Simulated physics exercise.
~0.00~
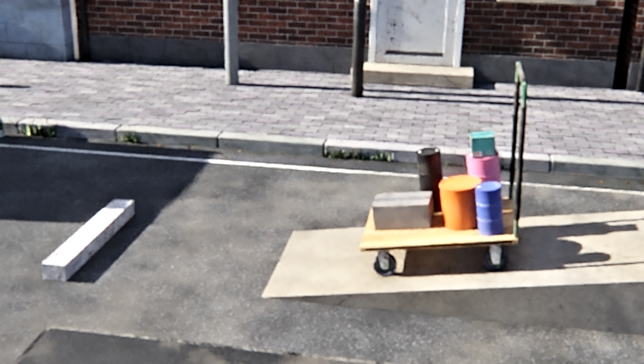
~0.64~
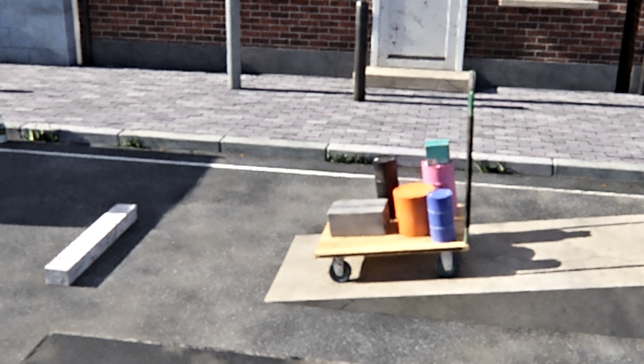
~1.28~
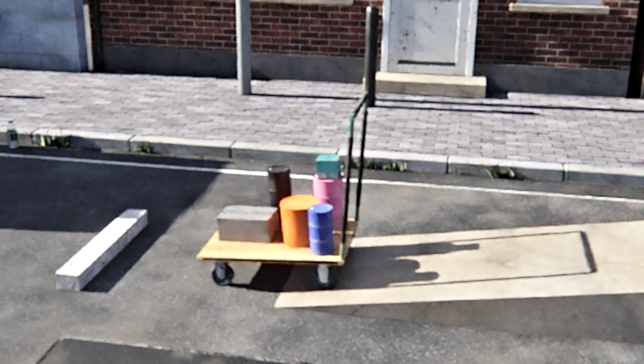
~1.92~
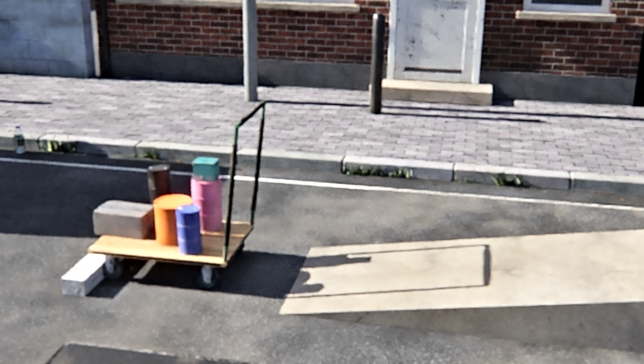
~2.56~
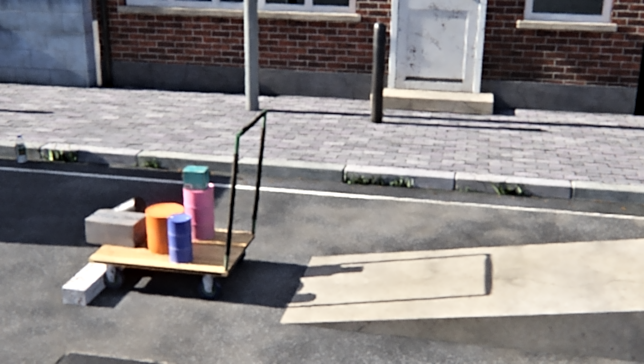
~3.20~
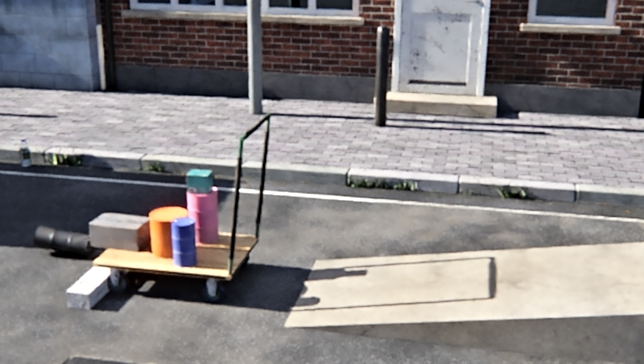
A flat wooden trolley with a tall dark handle stands on a pale ramp in a street, seen from slightly above, with a brick building and paved sidewalk behind. It carries a grey box at the left, a black canister, an orange pail and a blue canister, and a turquoise box atop a pink canister. The trolley rolls left down the ramp onto the dark asphalt and stops against a low pale kerb block. The black canister tips over and drops off, ending on its side on the ground at left. The other items stay upright on the deck.
